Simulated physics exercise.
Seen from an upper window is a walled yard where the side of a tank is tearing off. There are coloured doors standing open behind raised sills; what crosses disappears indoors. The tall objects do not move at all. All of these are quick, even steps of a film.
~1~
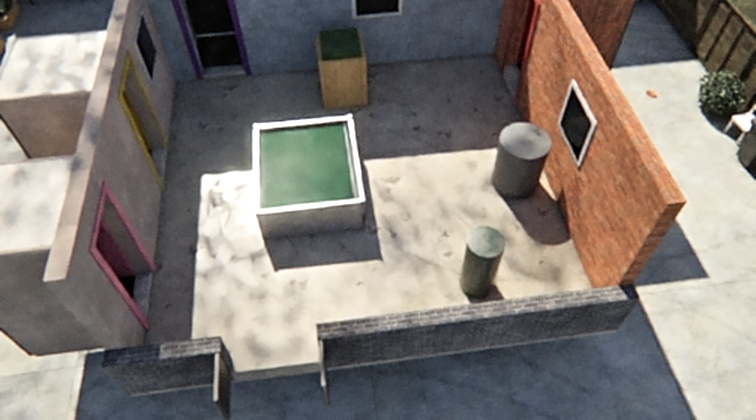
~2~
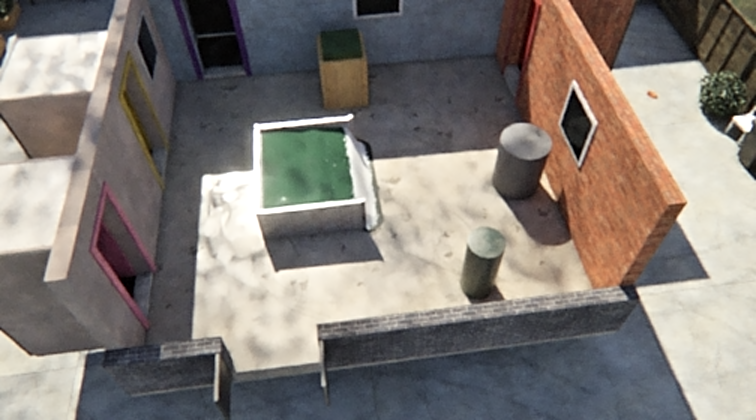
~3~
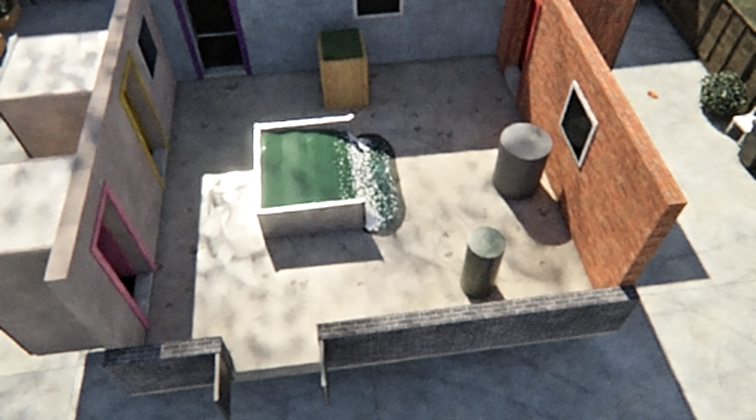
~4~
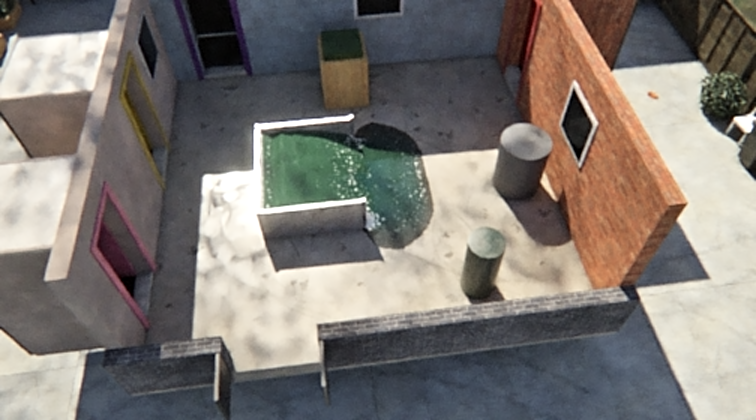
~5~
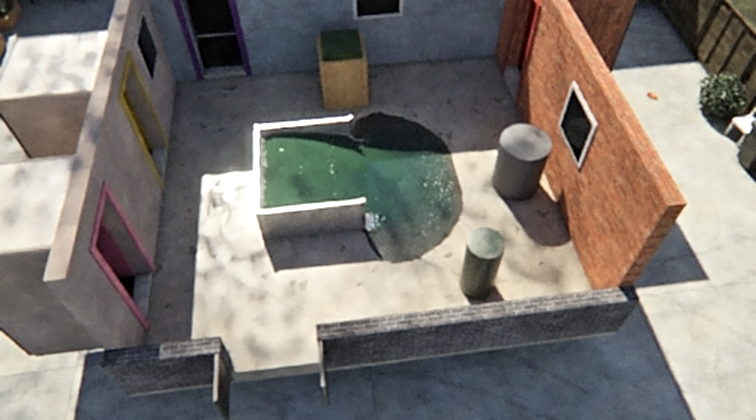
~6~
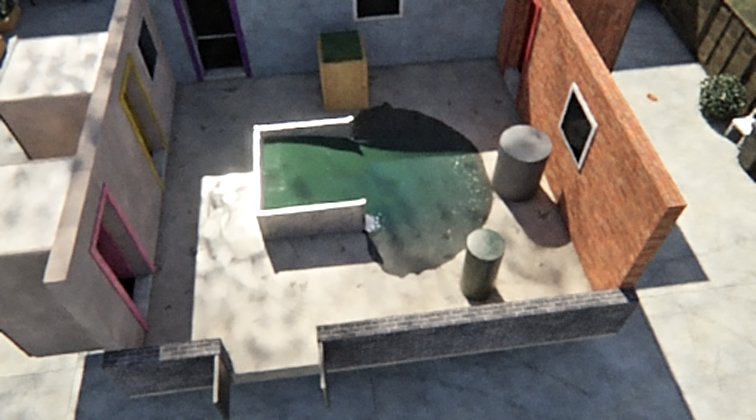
In a walled yard seen from above, the right side of a square tank gave way, and green water poured out, foaming at first, then spread rightward across the floor toward two still grey cylinders.
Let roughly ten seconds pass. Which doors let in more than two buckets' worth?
My prediction: The yellow door will be at or under the cap; the purple door will be at or under the cap; the pink door will be at or under the cap; the red door will be at or under the cap.
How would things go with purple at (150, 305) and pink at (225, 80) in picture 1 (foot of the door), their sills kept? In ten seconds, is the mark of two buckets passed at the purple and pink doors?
Looking at it, the purple door fails to reach the limit, and the pink door fails to reach the limit.
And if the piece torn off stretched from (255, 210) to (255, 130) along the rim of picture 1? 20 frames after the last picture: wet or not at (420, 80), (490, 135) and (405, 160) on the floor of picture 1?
Result, in sequence: Spared by the spill, spared by the spill, spared by the spill.
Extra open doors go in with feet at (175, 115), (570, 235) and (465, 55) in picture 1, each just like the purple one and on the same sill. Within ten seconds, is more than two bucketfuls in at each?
Taking the new doors in the order given: The first comes up short, the second tops it, the third tops it.
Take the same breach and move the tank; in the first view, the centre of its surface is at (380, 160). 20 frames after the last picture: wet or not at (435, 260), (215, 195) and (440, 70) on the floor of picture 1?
Spared, spared, hit.
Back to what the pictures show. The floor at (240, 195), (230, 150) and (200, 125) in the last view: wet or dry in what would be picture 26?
Result, as listed: Not wetted / not wetted / not wetted.
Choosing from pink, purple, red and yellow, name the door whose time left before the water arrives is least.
Go with the red-painted one.
A moment on, water covers 35 % of the floor; the yellow door not reached, the purple door not reached, the pink door not reached, the red door not reached.
Next, water covers 40 % of the floor; the yellow door not reached, the purple door not reached, the pink door not reached, the red door wet at the sill, nothing in.
Then, water covers 45 % of the floor; the yellow door not reached, the purple door not reached, the pink door not reached, the red door wet at the sill, nothing in.
Later, water covers 80 % of the floor; the yellow door not reached, the purple door wet at the sill, nothing in, the pink door wet at the sill, nothing in, the red door wet at the sill, nothing in.
In the end, water covers 95 % of the floor; the yellow door wet at the sill, nothing in, the purple door wet at the sill, nothing in, the pink door under two buckets in, the red door wet at the sill, nothing in.
